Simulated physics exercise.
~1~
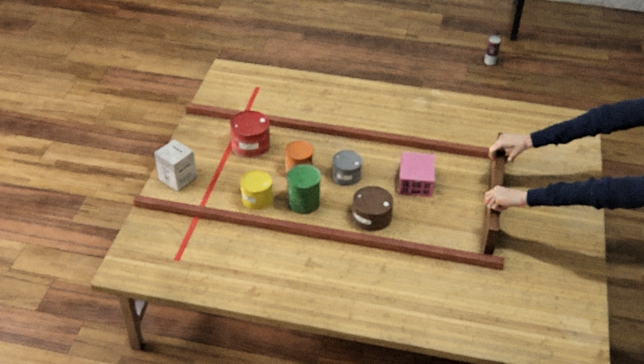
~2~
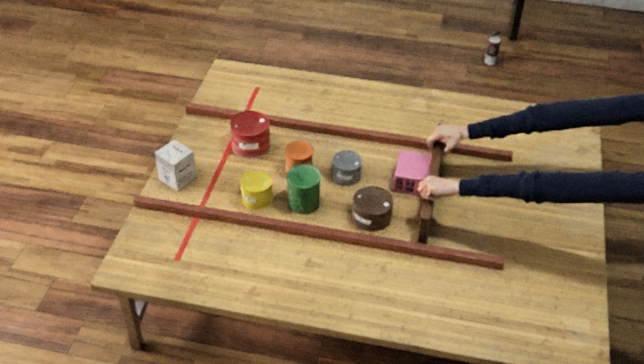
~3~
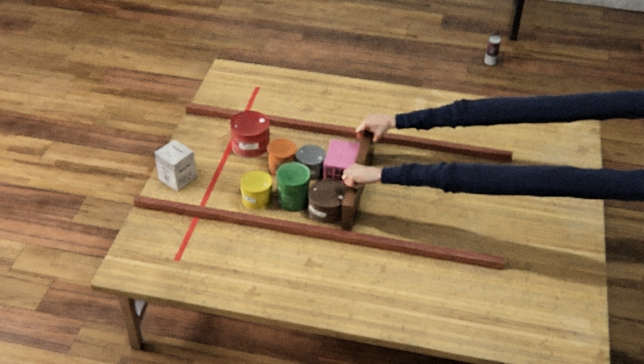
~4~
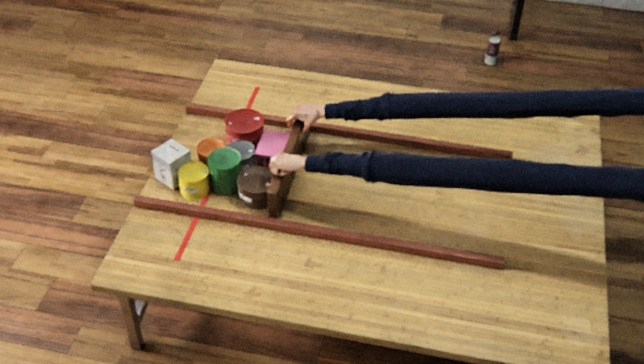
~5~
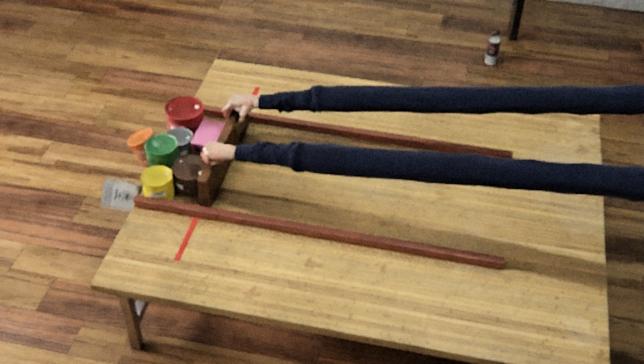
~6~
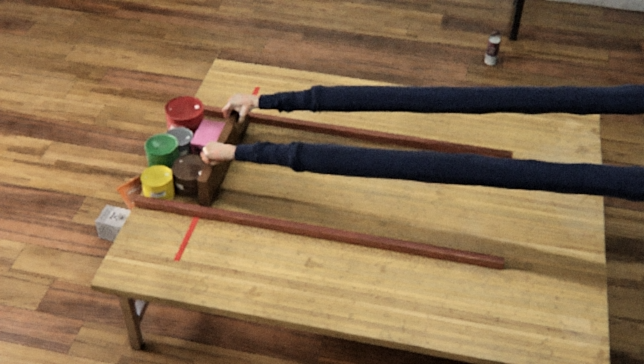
On a wooden table, hands pushing a plank left, sweeping colourful containers together until a white box and orange pail drop off.
